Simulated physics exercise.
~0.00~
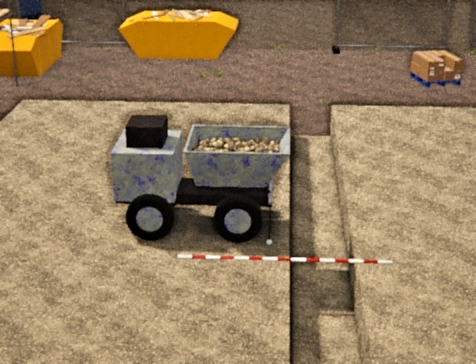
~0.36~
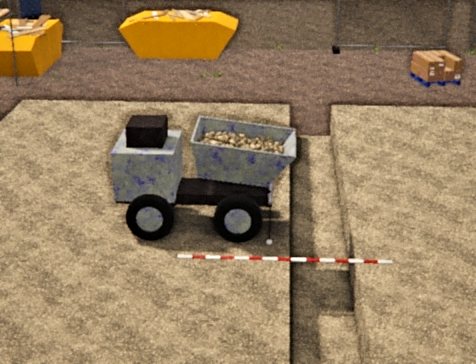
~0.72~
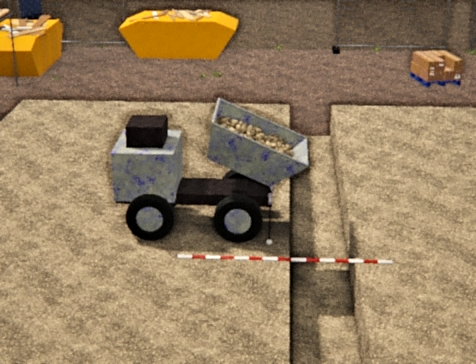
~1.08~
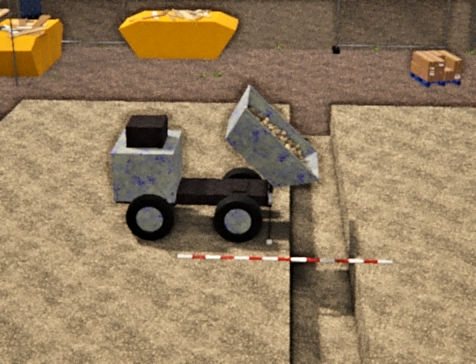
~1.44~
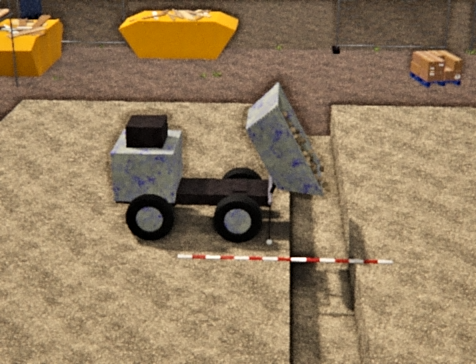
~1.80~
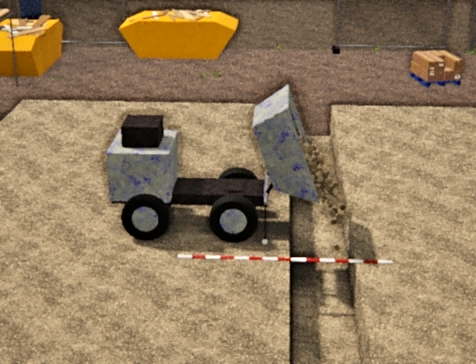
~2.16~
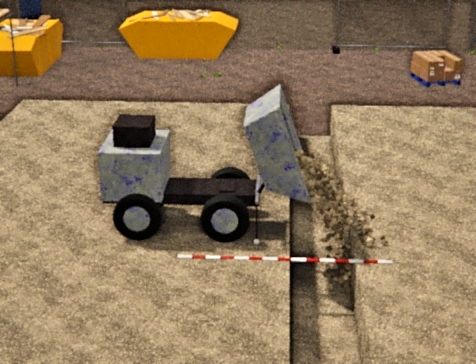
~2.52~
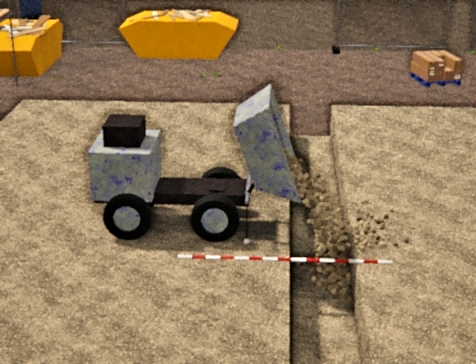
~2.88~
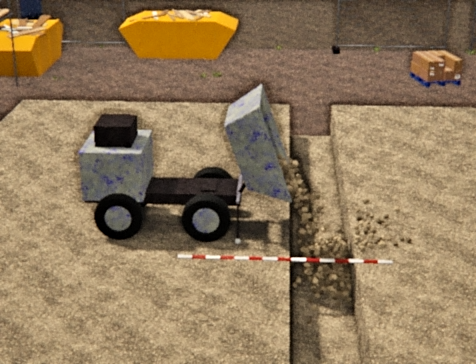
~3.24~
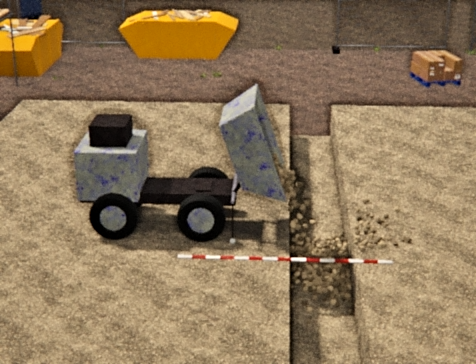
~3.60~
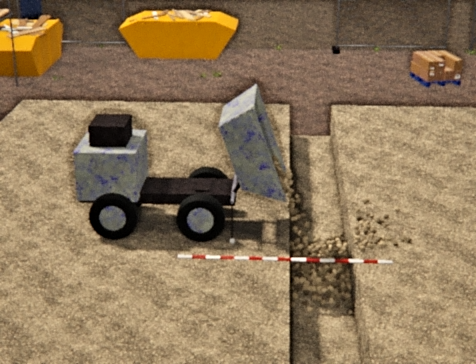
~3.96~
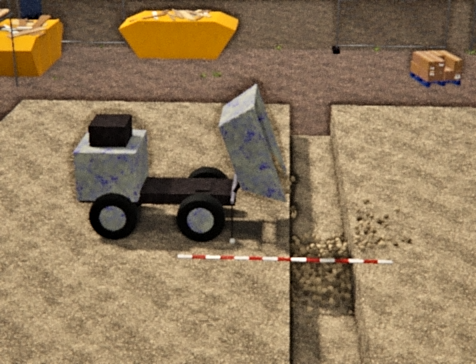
The clip opens on a small grey dumper with a black block on top, standing left of a trench on sandy ground, its skip loaded with pale stones. Behind it are yellow containers and a stacked pallet, and a red and white pole lies across the trench. The skip tips steeply to the right, and the stones begin to pour over its lip. As they fall, the dumper rolls left, away from the trench, then stops. Most of the fallen stones lie in the trench, with a few scattered on the far side, while the skip stays raised.
